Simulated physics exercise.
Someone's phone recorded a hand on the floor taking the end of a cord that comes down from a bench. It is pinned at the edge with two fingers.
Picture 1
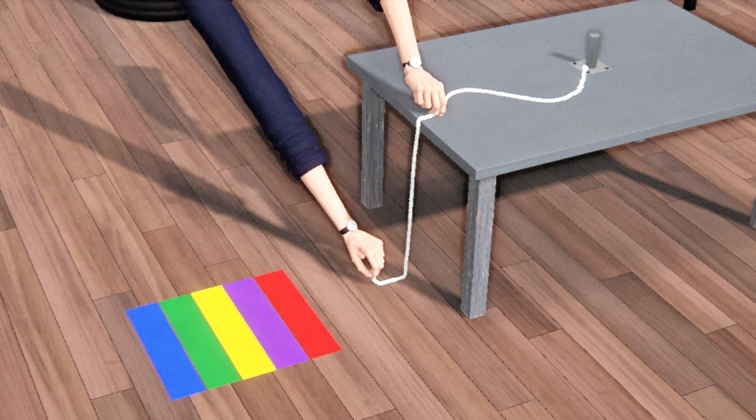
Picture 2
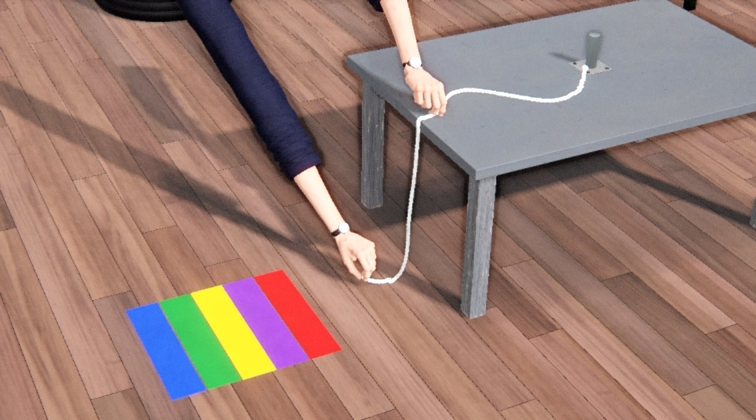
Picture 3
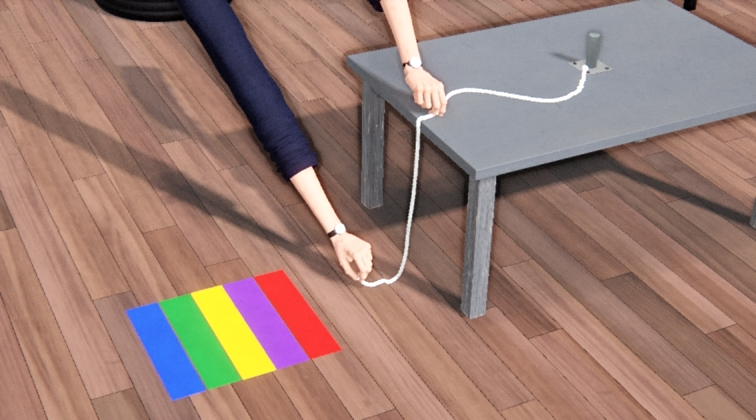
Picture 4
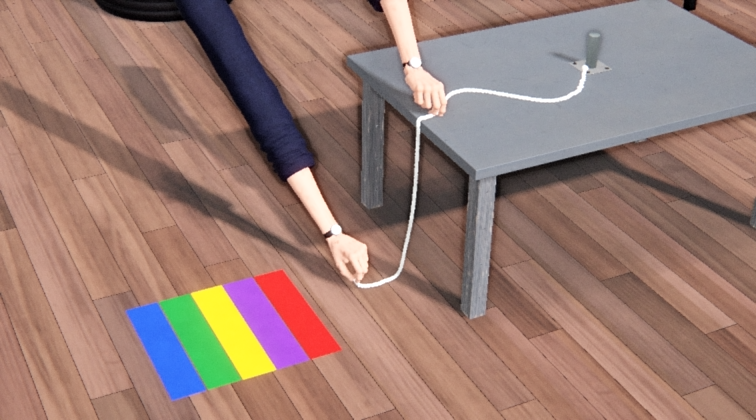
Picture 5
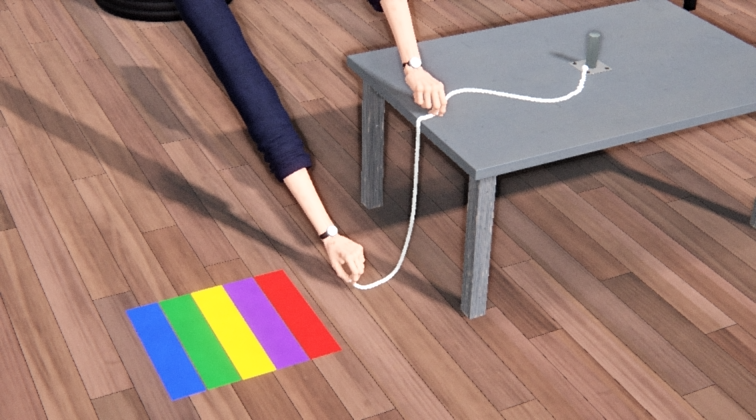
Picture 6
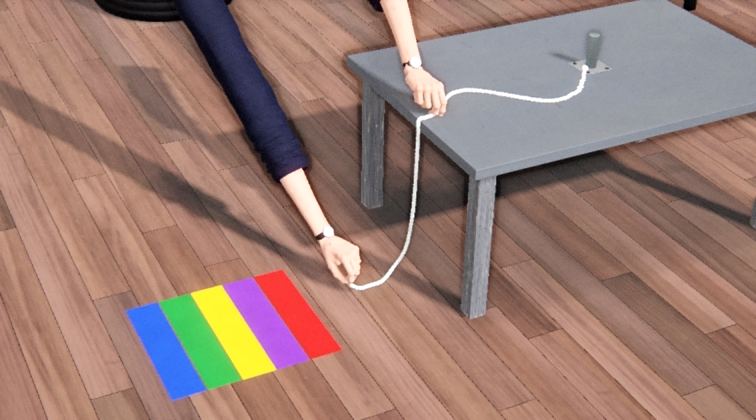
On a wooden floor beside a gray table, one hand pins a white cord at the table's edge while the other, holding its lower end near a rectangle of five colored stripes, moves slightly left, drawing the cord along.
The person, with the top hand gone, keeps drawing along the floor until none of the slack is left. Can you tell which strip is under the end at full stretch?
Yes, the green one.
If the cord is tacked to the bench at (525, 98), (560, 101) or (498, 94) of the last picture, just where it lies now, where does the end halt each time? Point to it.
(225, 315), (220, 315), (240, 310).
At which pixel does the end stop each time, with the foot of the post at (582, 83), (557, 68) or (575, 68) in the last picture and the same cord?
(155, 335), (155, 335) and (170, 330), in that order.
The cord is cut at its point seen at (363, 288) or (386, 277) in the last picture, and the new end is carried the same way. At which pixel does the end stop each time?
Going through both, you get (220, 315) and then (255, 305).
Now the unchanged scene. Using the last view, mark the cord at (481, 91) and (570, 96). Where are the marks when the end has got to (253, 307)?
First at (450, 105), next at (524, 82).
A little later, end near (253, 307); over purple.
Next, end near (214, 318); over yellow.
When it is tight, end near (191, 324); over green. Over green.
